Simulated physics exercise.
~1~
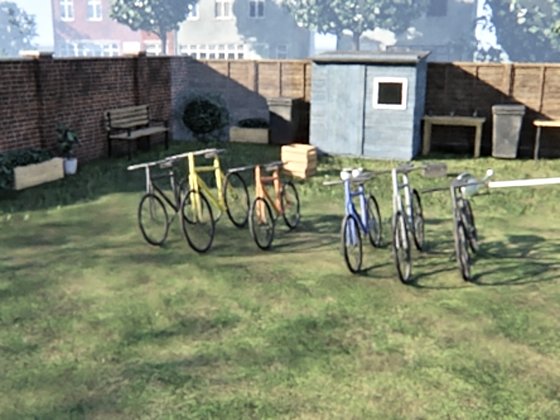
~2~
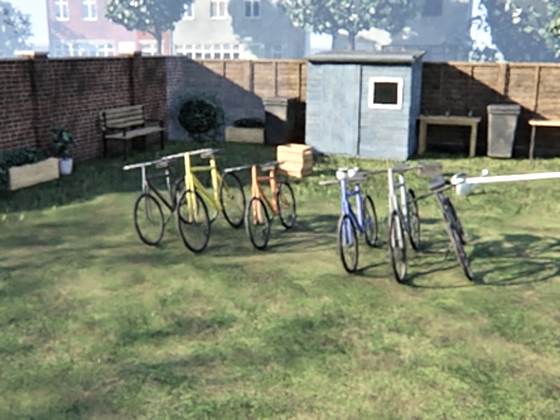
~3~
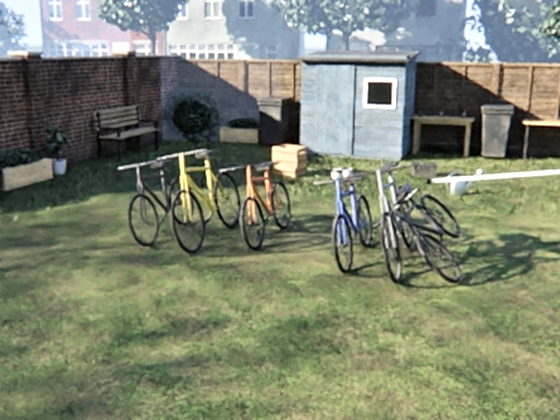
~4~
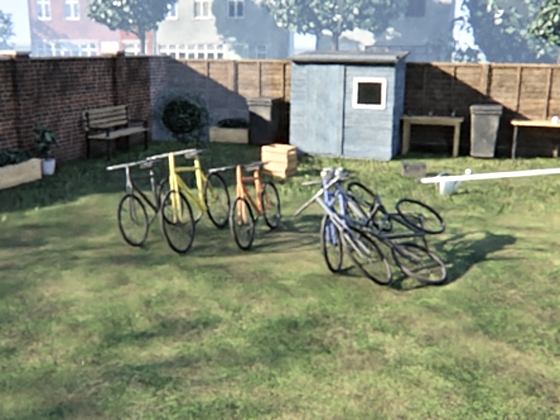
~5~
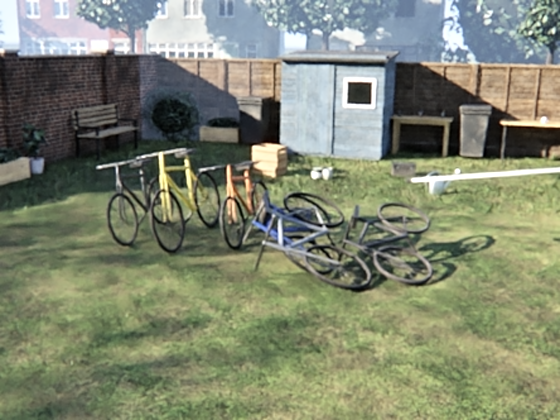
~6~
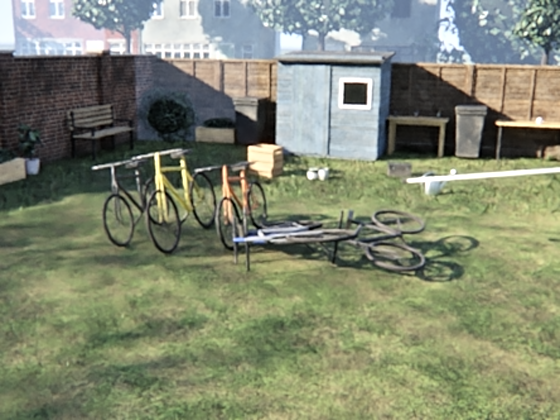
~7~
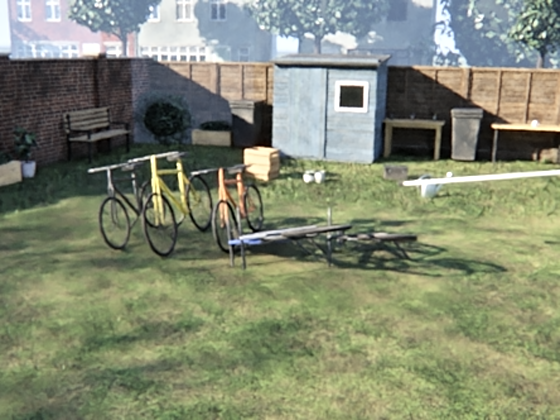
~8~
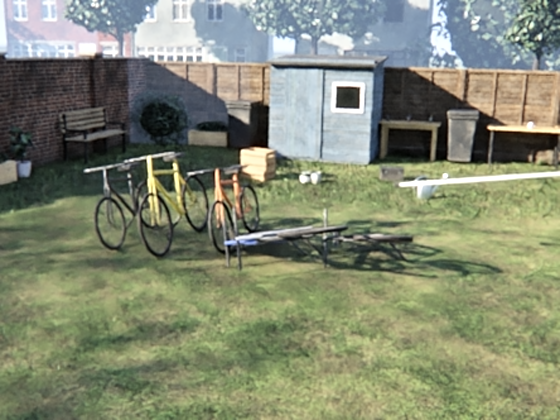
A white pole reaches in from the right toward a row of six bicycles parked on sunlit grass, with a blue shed, a brick wall and a fence behind. The dark bicycle at the right end begins to lean left, tipping into the pale one beside it. That one leans in turn and knocks against the blue bicycle, and all three topple leftward in a tangle. They settle flat on the lawn beside the orange bicycle, which does not fall. The orange, yellow and dark bicycles on the left remain upright as the view drifts slightly right.
